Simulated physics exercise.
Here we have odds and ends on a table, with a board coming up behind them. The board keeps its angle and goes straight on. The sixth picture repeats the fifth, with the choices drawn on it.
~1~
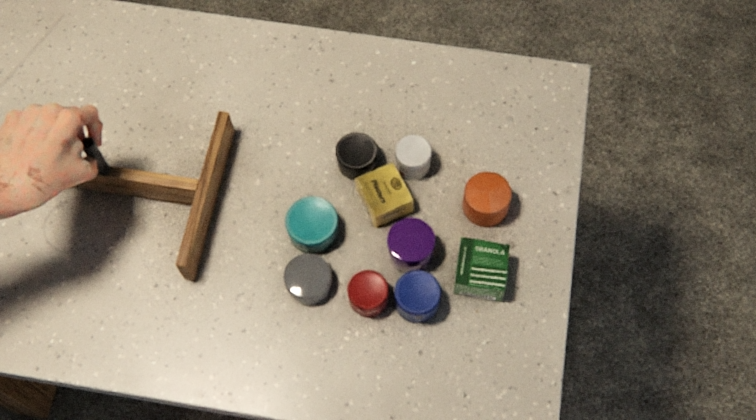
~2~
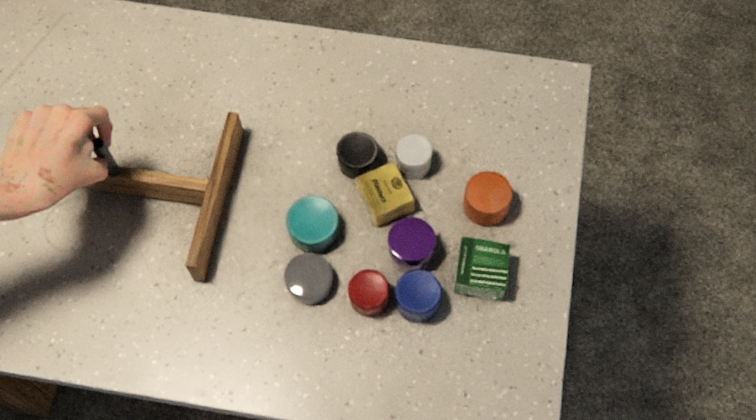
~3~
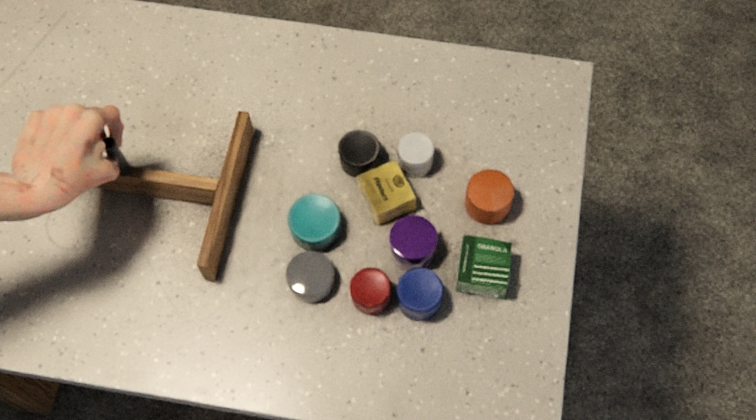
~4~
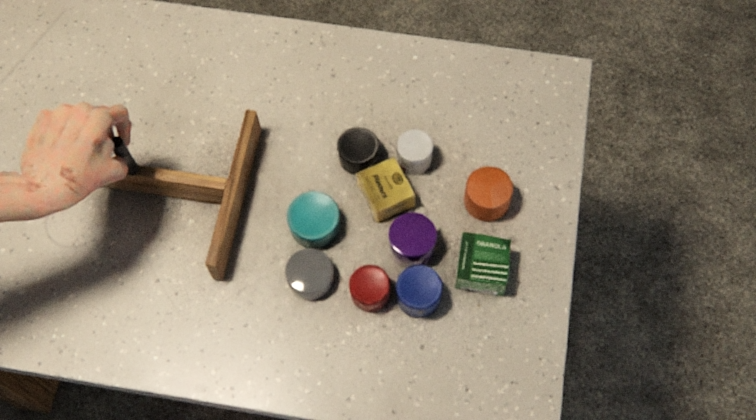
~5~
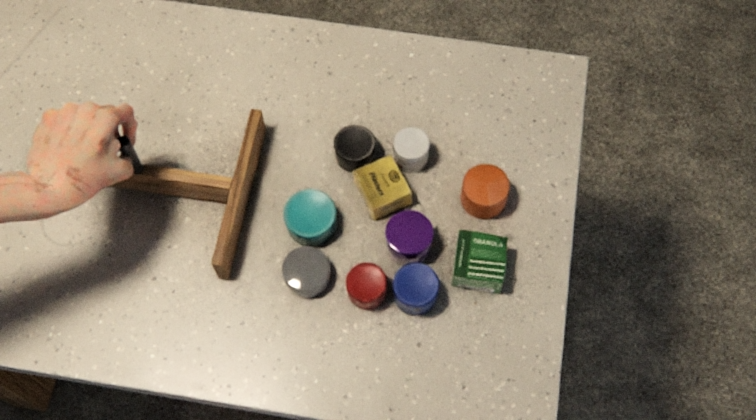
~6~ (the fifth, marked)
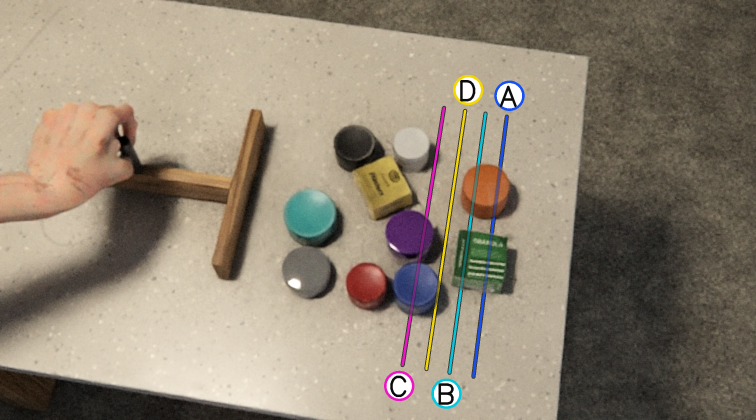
In the video, a hand holding a wooden T-shaped tool by its handle slides it a short way rightward across a speckled tabletop, toward a cluster of colourful round containers and small boxes, which stay in place.
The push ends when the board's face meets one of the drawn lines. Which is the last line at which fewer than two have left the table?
As far as mark A.
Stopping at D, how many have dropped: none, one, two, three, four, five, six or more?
The count is none.
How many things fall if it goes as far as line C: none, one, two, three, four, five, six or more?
The count is none.
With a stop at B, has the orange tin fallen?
By then, no.
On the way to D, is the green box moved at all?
By then, yes.
On the marked copy, A at (491, 239); B at (469, 235); C at (425, 229); D at (447, 232).
With A. Early on, board (328, 197); red tub (386, 293); blue tub (428, 292).
Further on, board (421, 211); green box (526, 283); orange tin (526, 179).
At the end, board (490, 221); purple pot (570, 244); green box (562, 291); none fallen.
As for the rest, B is within the limit but short; C is within the limit but short; D is within the limit but short.
